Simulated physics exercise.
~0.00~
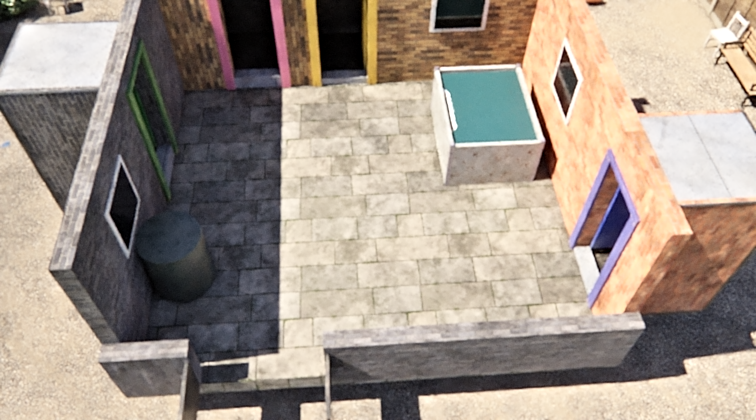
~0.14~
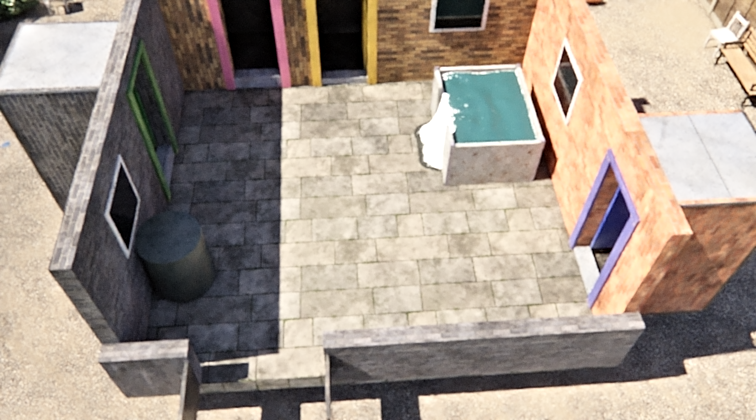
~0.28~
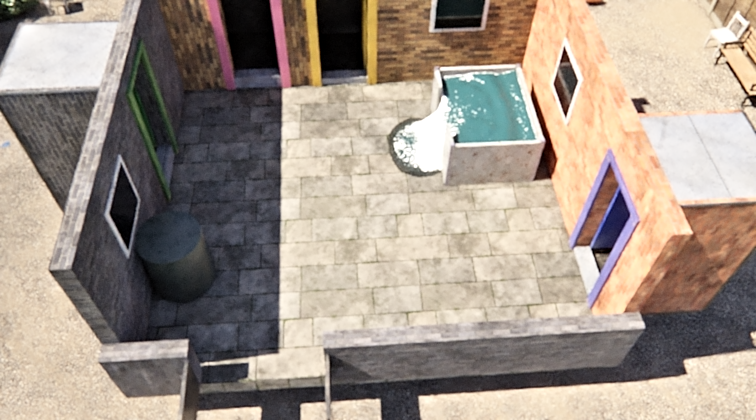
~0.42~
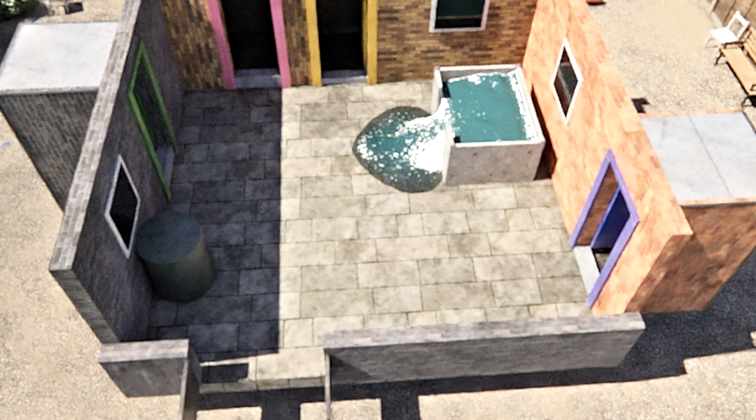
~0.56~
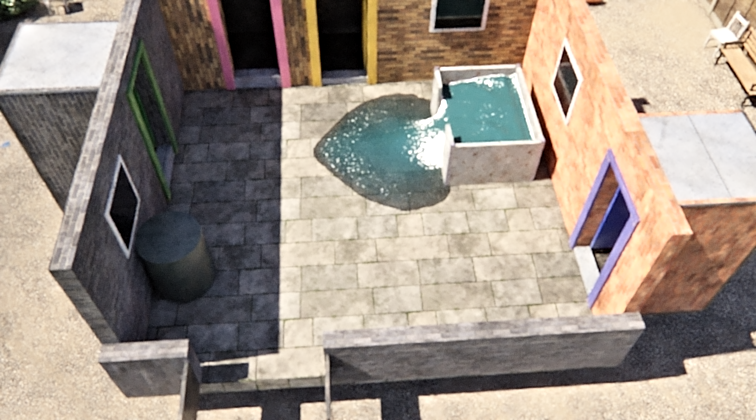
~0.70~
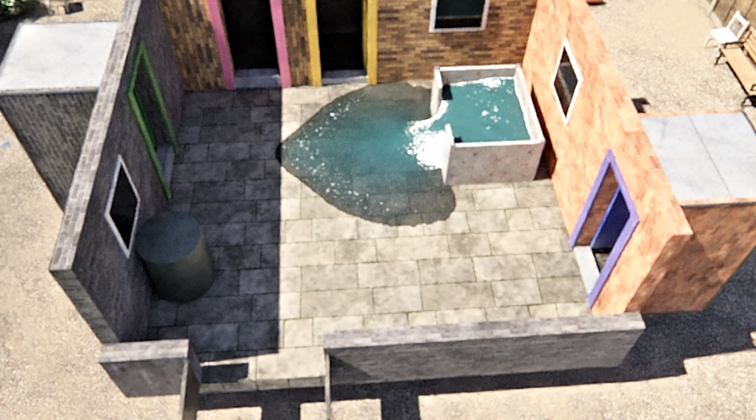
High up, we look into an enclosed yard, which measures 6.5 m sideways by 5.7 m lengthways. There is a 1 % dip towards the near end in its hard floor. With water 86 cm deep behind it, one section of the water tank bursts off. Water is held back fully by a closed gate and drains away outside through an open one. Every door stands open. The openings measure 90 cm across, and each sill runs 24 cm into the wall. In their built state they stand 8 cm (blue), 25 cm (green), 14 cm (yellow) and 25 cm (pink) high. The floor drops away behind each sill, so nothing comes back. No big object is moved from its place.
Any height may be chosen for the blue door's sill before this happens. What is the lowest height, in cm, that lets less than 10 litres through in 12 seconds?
About 7 cm.
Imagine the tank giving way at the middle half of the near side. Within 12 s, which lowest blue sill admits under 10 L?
You'd want it roughly 18 centimetres tall.
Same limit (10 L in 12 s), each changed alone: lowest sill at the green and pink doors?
You'd want about 19 centimetres at green and about 11.0 centimetres at pink.
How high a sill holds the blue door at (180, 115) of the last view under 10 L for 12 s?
You'd want it roughly 28 cm high.
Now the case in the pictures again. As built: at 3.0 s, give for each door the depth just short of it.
At the blue door the depth is 0 cm, at green 20 cm, at yellow 9 cm and at pink 8 cm.
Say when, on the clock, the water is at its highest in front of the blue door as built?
Around 10.0 s.
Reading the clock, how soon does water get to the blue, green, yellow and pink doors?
Blue at 8.0 seconds, green at 1.2 seconds, yellow at 0.8 seconds, pink at 1.2 seconds.
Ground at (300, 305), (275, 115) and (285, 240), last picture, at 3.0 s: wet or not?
In the order asked: Soaked, soaked, soaked.
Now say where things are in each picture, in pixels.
The first picture shows the water tank at (486, 107) is whole and still, 86 cm deep; the blue door at (600, 236) is dry.
In the second picture, the front is at (423, 161), 0.4 m from the gap at (442, 133); 0.3 m2 of floor is wet, 86 cm left at the back.
In the third picture, the gap is at (442, 133), the front 0.8 m out at (395, 155); the back of the water tank holds 79 cm.
In the fourth picture, the front is at (357, 152), 1.5 m from the gap at (442, 134); 2.1 m2 of floor is wet, 73 cm left at the back.
In the fifth picture, the gap is at (442, 134), the front 2.2 m out at (320, 156); the back of the water tank holds 72 cm.
In the sixth picture, the gap is at (442, 134), the front 2.8 m out at (282, 157); the back of the water tank holds 69 cm; 2.5 m in a straight line remain to the blue door at (600, 236).
After 1.4 s water covers 50 % of the floor, deepest (34 cm) near (431, 146); it has not reached the blue door.
After 3.0 s water covers 60 % of the floor, deepest (28 cm) near (222, 105); it has not reached the blue door.
After 12.0 s water covers 95 % of the floor, deepest (11 cm) near (577, 344); 9 cm at the blue door, 4 litres in over its 8 cm sill.
At the blue door as built, the water arrived by 7.8 s and peaked near 9 cm at 10.0 s.
With a sill of 6 cm, 18 litres would have come in within the 12 s; with 8.5 cm, 2 litres. So under 10 litres takes about 7 cm.
